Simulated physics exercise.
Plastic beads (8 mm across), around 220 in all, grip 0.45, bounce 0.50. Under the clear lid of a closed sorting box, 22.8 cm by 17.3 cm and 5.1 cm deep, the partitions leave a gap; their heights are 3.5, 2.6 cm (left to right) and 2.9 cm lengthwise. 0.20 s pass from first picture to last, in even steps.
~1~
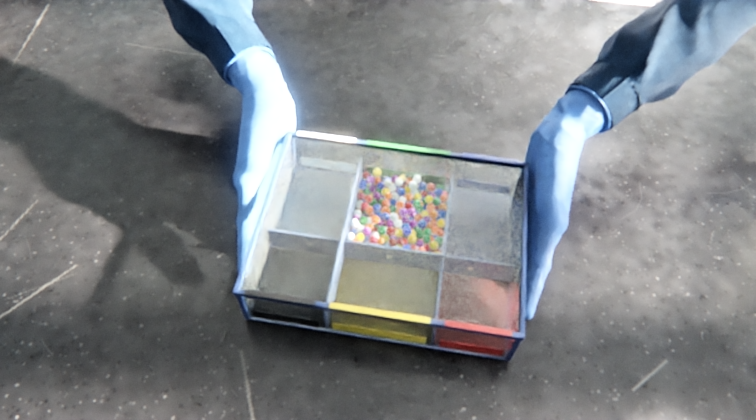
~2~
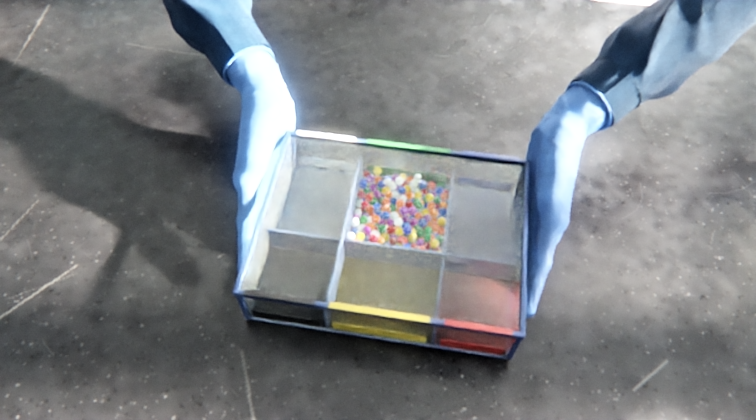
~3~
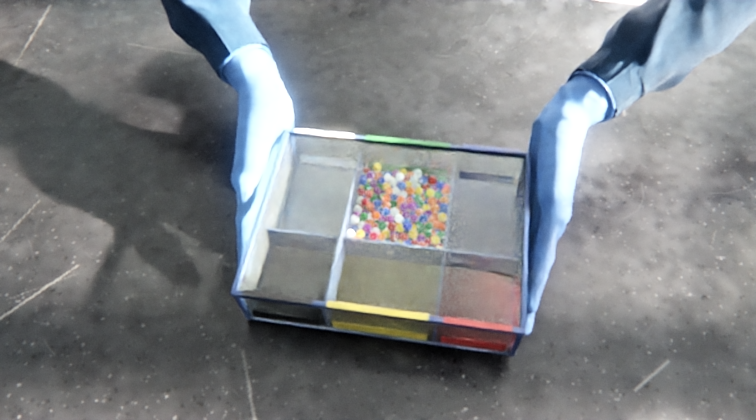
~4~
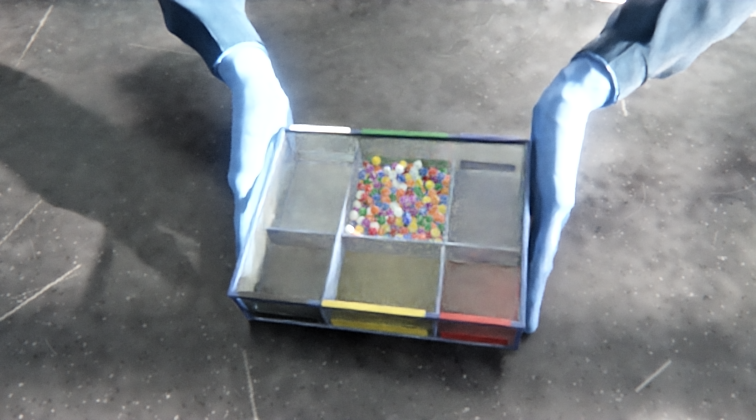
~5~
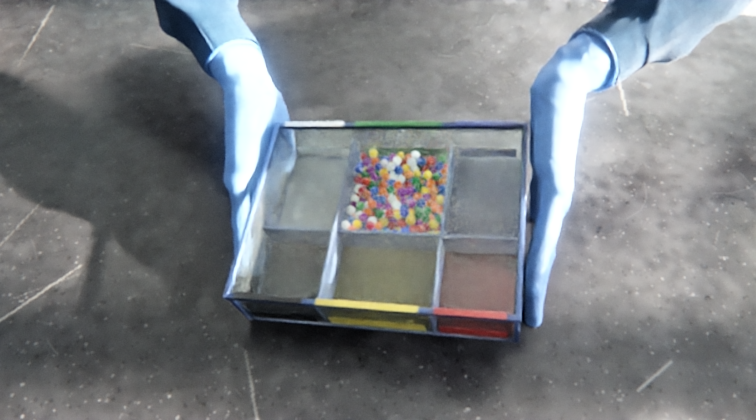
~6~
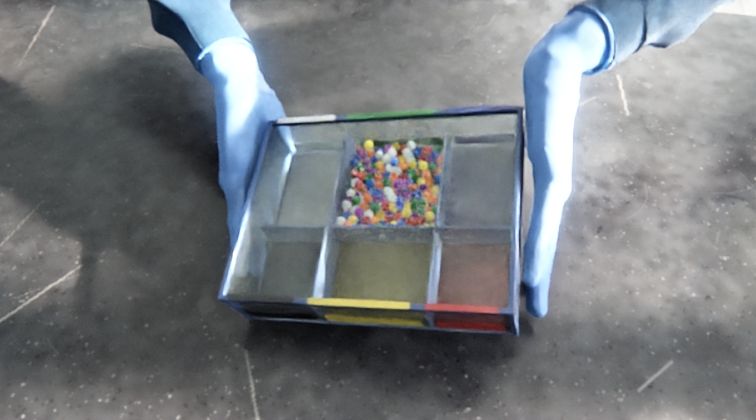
Two gloved hands gradually tilt a clear divided box of colorful beads on a dark surface.
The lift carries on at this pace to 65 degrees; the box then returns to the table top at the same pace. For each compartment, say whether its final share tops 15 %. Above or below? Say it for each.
Red: Below, blue: Below, green: Above, yellow: Below, white: Below, black: Below.
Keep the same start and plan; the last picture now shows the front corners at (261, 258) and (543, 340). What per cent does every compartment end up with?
In per cent, the final split is red 5, blue 20, green 75, yellow 0, white 0, black 0.
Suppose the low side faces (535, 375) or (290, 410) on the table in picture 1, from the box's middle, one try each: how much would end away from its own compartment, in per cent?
Roughly 30 % for the first direction, roughly 25 % for the second.
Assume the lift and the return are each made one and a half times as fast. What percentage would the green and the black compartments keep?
Green = 70 per cent, black = 10 per cent.
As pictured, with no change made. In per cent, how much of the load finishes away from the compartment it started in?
Share changed: Approx. 20 %.
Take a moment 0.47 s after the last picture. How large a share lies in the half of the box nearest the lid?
About 20 per cent.
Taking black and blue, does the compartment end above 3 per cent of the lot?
For black, it does, for blue, it does not.
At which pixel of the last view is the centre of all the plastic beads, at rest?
Close to pixel (370, 231).
Then, 0.47 s after the last picture, tilt 64 degrees; green 95 %, white 5 %.
Then, 0.79 s after the last picture, tilt 27 degrees; green 80 %, yellow 5 %, white 5 %, black 10 %.
Then, 1.21 s after the last picture, tilt 0 degrees; green 80 %, yellow 5 %, white 5 %, black 10 %.
In the end, red 0 %, blue 0 %, green 80 %, yellow 5 %, white 5 %, black 10 %.
